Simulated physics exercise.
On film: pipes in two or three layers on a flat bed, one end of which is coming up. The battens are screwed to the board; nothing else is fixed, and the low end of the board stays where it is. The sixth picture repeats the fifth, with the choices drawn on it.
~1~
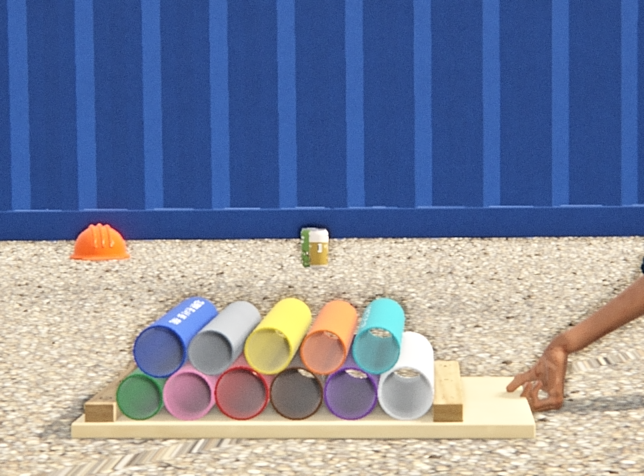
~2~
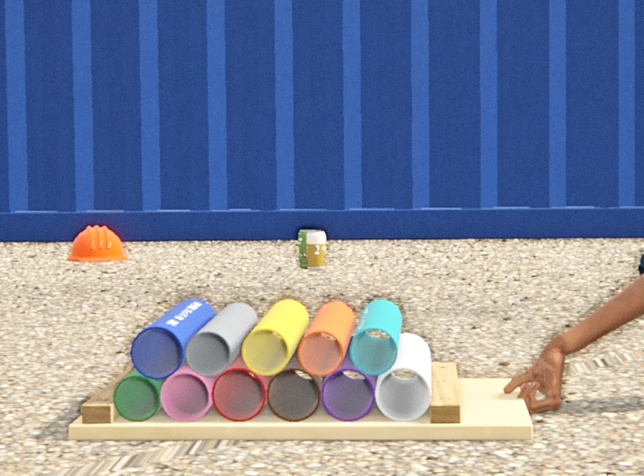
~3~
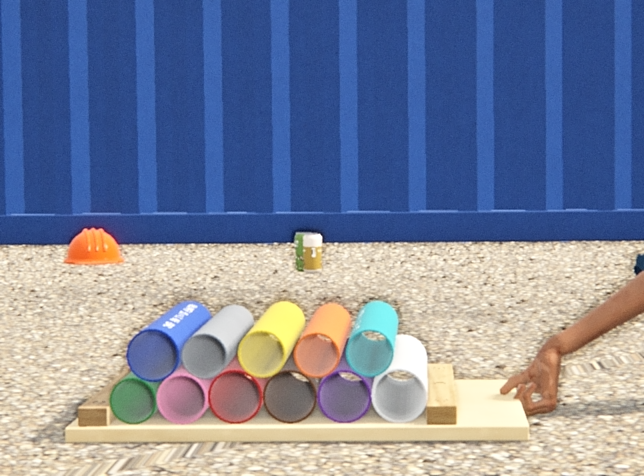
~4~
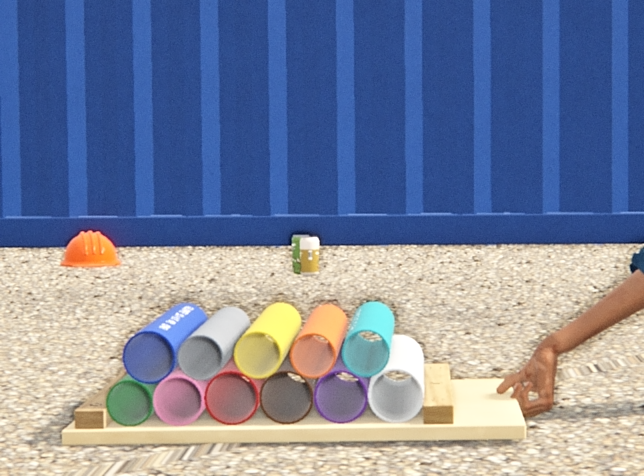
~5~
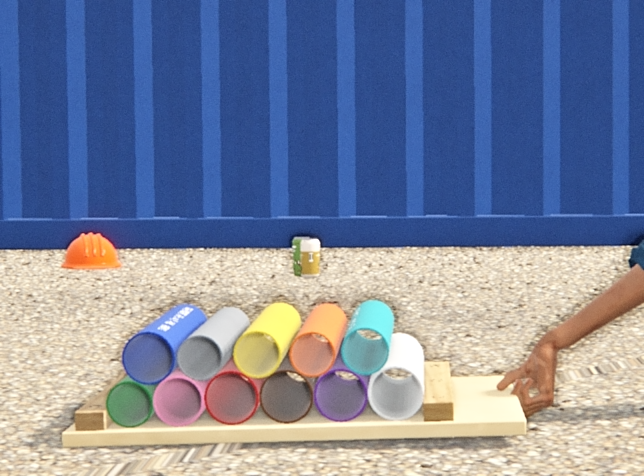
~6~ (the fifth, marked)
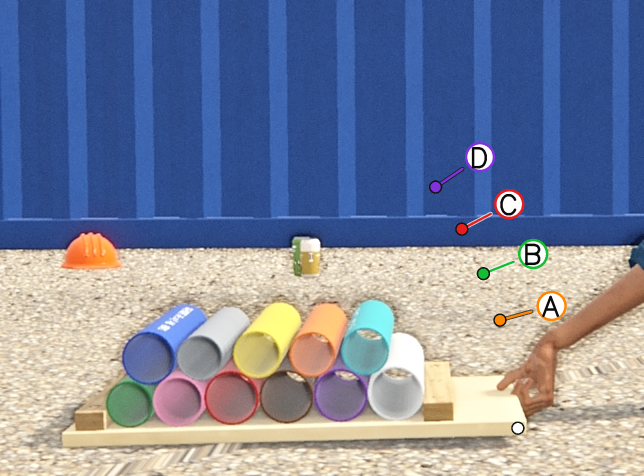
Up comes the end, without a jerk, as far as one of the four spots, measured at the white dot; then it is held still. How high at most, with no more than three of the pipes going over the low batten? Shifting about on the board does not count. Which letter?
It can be raised to C.
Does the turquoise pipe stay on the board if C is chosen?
Yes.
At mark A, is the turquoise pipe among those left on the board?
The turquoise pipe: Yes.
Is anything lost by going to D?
Yes.
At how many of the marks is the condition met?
Three of the four.
On the marked copy, A at (500, 320); B at (484, 273); C at (462, 229); D at (436, 187); the white dot at (518, 428).
Taking C. A third of the way, board at 16°.
Two thirds of the way, board at 28°.
When it is over, board at 28°, one over the low batten (blue).
As for the rest, A none over the low batten; B none over the low batten; D five over the low batten.
